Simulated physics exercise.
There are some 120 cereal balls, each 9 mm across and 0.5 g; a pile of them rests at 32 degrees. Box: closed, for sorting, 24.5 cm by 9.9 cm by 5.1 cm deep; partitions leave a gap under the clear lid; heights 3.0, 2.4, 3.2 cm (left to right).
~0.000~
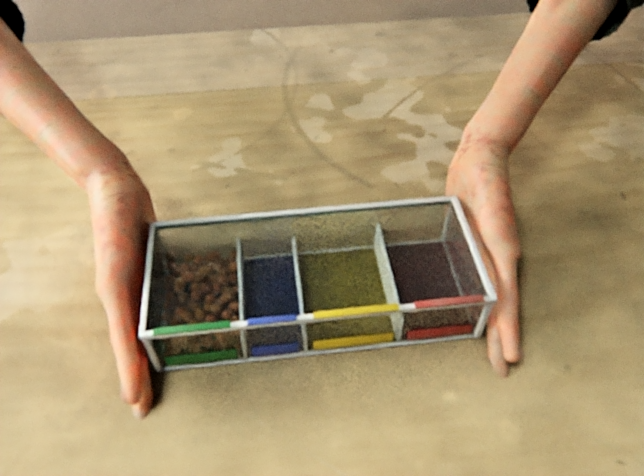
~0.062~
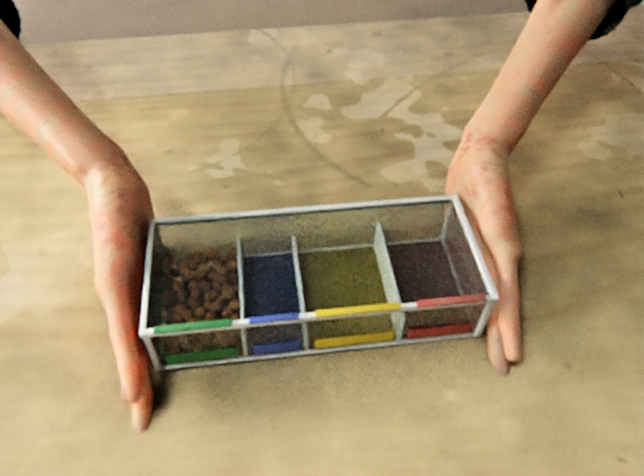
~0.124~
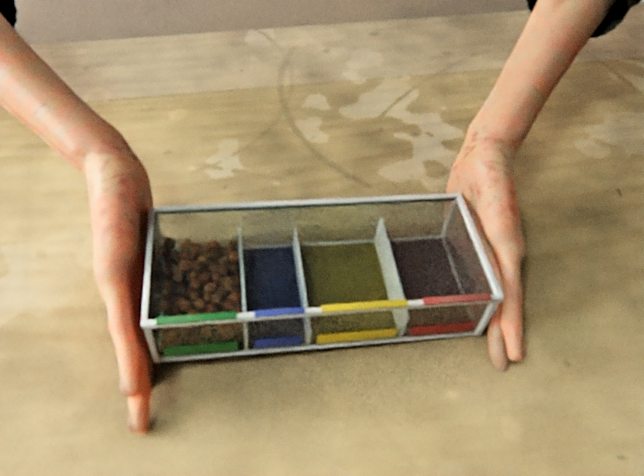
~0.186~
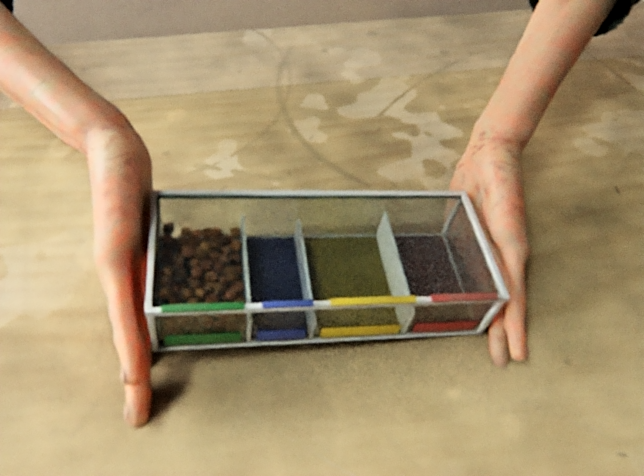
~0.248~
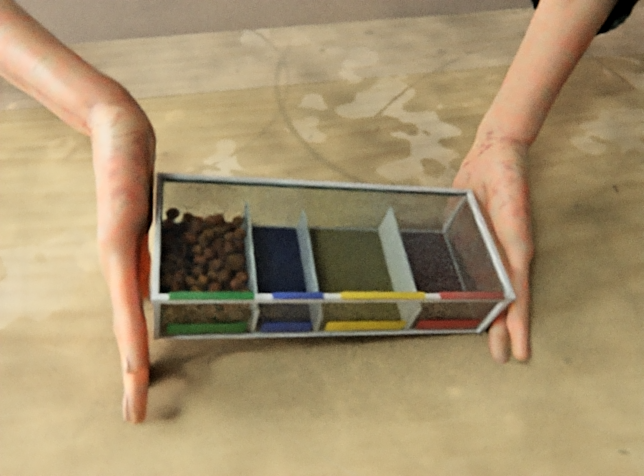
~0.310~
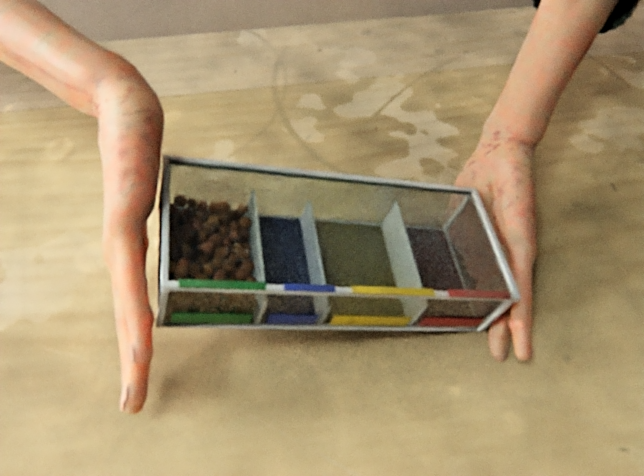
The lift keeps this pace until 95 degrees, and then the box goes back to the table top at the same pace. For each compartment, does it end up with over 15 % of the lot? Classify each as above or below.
Classification: Red above, blue below, green above, yellow above.
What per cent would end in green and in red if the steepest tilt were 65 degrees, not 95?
Then green would get 90 per cent and red 0 per cent.
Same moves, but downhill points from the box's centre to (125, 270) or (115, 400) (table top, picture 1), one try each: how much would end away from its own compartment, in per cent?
Roughly 0 per cent on the first try and 0 per cent on the second.
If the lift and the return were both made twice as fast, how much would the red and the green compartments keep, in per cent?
I'd expect red at 35 percent and green at 30 percent.
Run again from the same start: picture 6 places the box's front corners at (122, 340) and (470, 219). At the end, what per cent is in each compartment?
Final shares, in per cent - red: 0, blue: 0, green: 100, yellow: 0.
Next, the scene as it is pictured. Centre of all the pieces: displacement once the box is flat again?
Around 12.5 centimetres, start to finish.
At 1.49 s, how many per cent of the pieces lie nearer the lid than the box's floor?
Around 60 in a hundred, give or take.
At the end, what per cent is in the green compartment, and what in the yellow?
The green compartment ends with 30 per cent, the yellow one with 30 per cent.
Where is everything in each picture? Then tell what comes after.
Box tilt 0 degrees, front corners at (146, 333) and (490, 297); green 100 %, in the first frame.
Box tilt 1 degrees, front corners at (146, 331) and (491, 297), in the second frame.
Box tilt 5 degrees, front corners at (148, 322) and (496, 296), lowest corner right front, in the third frame.
Box tilt 9 degrees, front corners at (152, 309) and (502, 296), lowest corner right front, in the fourth frame.
Box tilt 13 degrees, front corners at (159, 296) and (508, 295), lowest corner right front, in the fifth frame.
Box tilt 18 degrees, front corners at (168, 283) and (513, 295), lowest corner right front; green 100 %. Its pace works out near 70 degrees a second, in the sixth frame.
Then, at 1.49 s, tilt 95 degrees; red 5 %, blue 15 %, green 75 %, yellow 5 %.
After 2.28 s, tilt 42 degrees; red 40 %, green 30 %, yellow 30 %.
After 3.09 s, tilt 0 degrees; red 40 %, green 30 %, yellow 30 %.
In the end, at 3.6 s, red 40 %, blue 0 %, green 30 %, yellow 30 %.
